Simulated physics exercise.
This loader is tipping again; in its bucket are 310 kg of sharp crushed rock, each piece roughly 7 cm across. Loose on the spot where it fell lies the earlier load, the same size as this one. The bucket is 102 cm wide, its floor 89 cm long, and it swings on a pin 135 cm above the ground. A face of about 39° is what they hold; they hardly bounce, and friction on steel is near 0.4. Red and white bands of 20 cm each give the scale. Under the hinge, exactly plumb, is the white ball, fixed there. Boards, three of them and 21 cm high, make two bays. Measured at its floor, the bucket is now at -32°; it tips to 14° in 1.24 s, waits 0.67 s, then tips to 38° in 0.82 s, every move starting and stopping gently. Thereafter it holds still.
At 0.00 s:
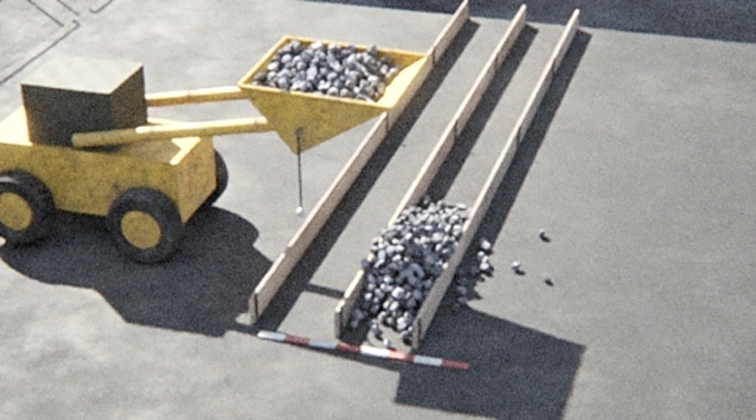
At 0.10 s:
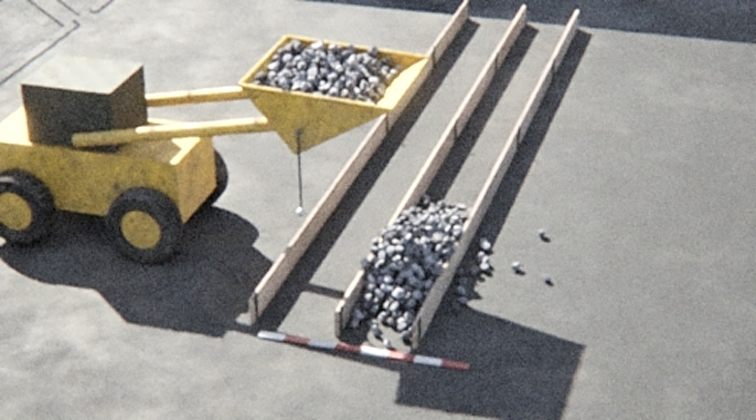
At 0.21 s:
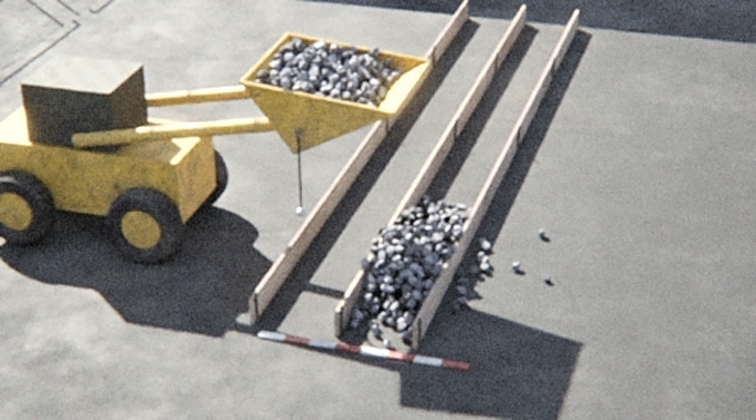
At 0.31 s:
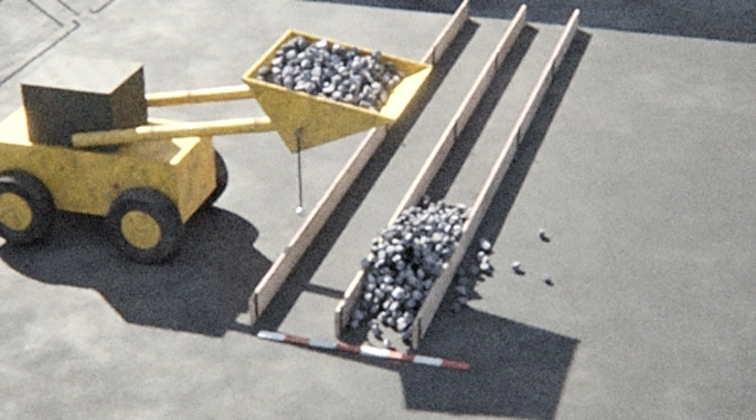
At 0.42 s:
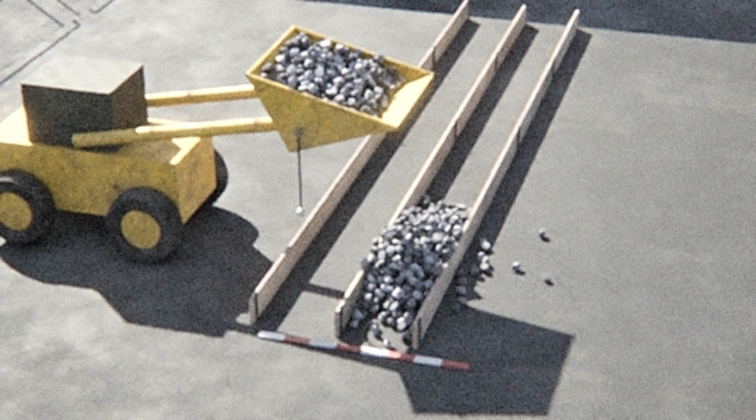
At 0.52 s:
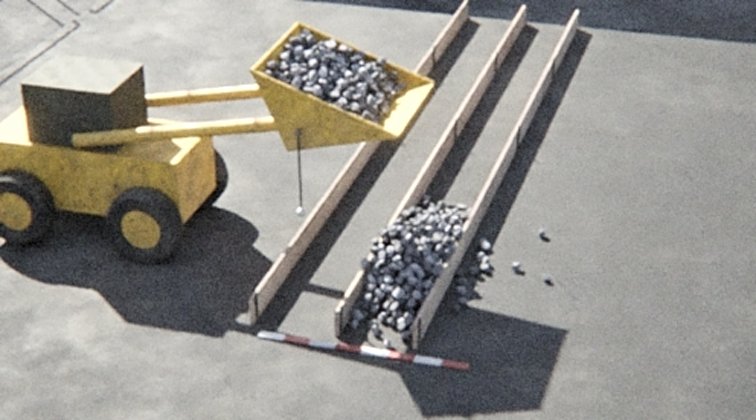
A yellow loader stood still on the left with its raised bucket full of grey stones, and the bucket slowly tilted a little down to the right beside three low boards and an earlier stone pile.
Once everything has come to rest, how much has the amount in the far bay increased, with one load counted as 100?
About 56 per cent.
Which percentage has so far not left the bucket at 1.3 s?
Roughly 100 per cent is still inside.
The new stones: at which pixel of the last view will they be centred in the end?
Middle: Approx. (433, 253) px.
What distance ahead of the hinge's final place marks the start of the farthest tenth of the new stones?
Close to 140 centimetres.
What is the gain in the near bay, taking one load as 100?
Roughly 5 per cent of a load.
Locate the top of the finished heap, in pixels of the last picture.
Look near (417, 219).
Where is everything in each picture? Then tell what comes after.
Lip at (392, 108), floor tilted -32°, highest stones at (329, 53). The earlier load is highest near (421, 231), 33 cm above ground level, 1 % in the near bay, 97 % in the far bay, 2 % past the last board, in the first picture.
Lip at (392, 110), floor tilted -31°, highest stones at (319, 54); the stones move at 0.1 m/s on average, in the second picture.
The bucket is at -29°, its lip at (394, 114); the top of the load is at (311, 53); the stones move at 0.1 m/s on average, in the third picture.
Lip at (395, 120), floor tilted -25°, highest stones at (301, 50); the stones move at 0.2 m/s on average, in the fourth picture.
Lip at (397, 128), floor tilted -20°, highest stones at (302, 46); the stones move at 0.2 m/s on average, in the fifth picture.
The bucket is at -14°, its lip at (398, 137); the top of the load is at (298, 44); the stones move at 0.2 m/s on average, in the sixth picture.
After 0.9 s the floor is at 7°; in per cent of one load, 100 in the bucket, 1 in the near bay, 97 in the far bay, 2 past the last board; the foremost stones are at (498, 271).
After 1.3 s the floor is at 14°; in per cent of one load, 99 in the bucket, 1 in the near bay, 98 in the far bay, 2 past the last board; the foremost stones are at (498, 271).
After 3.2 s the floor is at 38°; in per cent of one load, 12 in the bucket, 3 in the near bay, 172 in the far bay, 14 past the last board; the foremost stones are at (520, 280).
After 5.7 s the floor is at 38°; in per cent of one load, 0 in the bucket, 7 in the near bay, 154 in the far bay, 40 past the last board; the foremost stones are at (553, 310). Net gain in the far bay, 56.
